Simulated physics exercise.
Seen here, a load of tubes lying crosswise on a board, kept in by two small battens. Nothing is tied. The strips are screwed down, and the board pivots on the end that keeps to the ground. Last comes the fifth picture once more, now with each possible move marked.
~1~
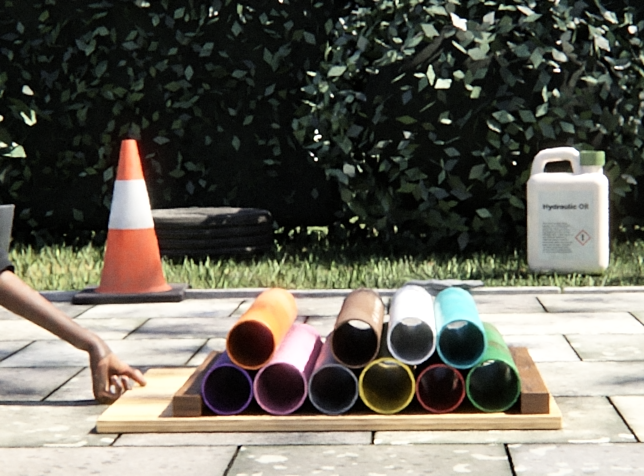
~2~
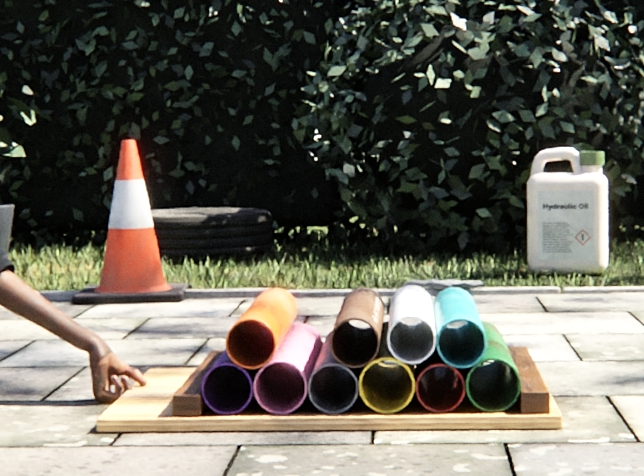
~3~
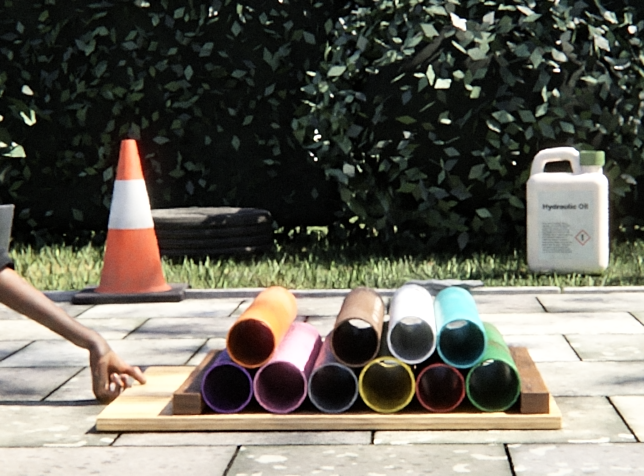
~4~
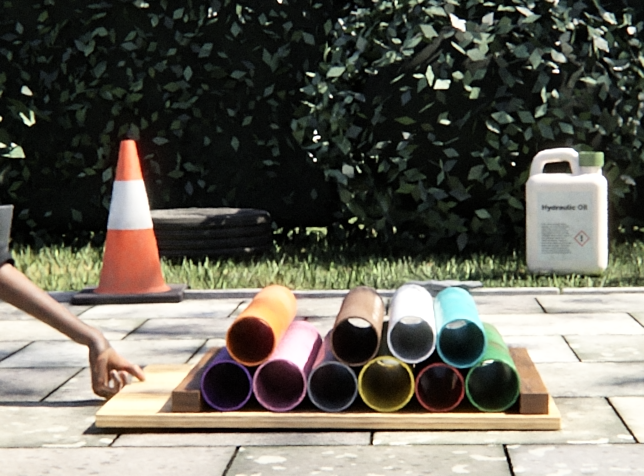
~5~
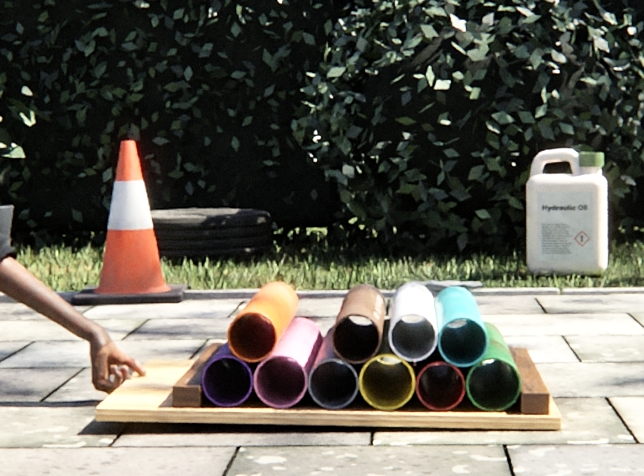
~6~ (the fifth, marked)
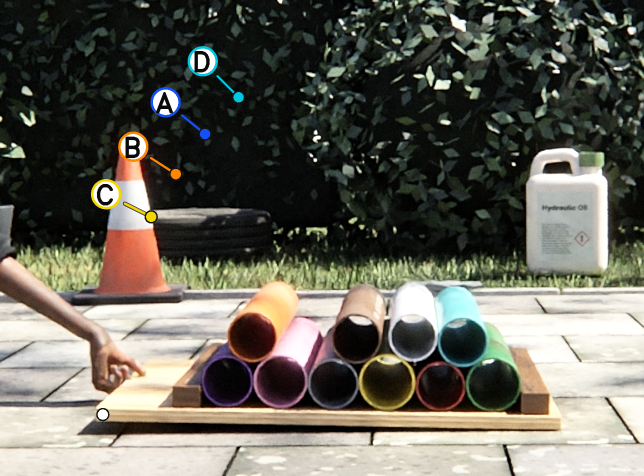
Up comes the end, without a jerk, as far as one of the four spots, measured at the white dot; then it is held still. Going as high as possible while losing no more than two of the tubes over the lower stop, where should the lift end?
At most to C.
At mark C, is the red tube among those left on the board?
Yes, with C.
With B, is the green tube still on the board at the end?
Yes.
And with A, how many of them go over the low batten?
At A the number is four.
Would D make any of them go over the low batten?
Yes, at D.
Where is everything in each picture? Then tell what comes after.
Red tube (441, 389); green tube (494, 385); turquoise tube (461, 343), in the first picture.
Turquoise tube (461, 343); orange tube (251, 344), in the second picture.
Board (335, 385); purple tube (227, 387); pink tube (281, 386); red tube (440, 388), in the third picture.
Board (334, 383); purple tube (226, 385); pink tube (280, 384), in the fourth picture.
Board (335, 381); purple tube (228, 381); pink tube (280, 381), in the fifth picture.
On the marked copy, A at (205, 134); B at (176, 174); C at (151, 217); D at (239, 97); the white dot at (103, 415).
Following C. Soon after the start, board at 16°.
Later, board at 28°.
In the end, board at 28°, two over the low batten (turquoise, white).
As for the rest, A four over the low batten (turquoise, orange, white, brown); B four over the low batten (turquoise, orange, white, brown); D four over the low batten (turquoise, orange, white, brown).
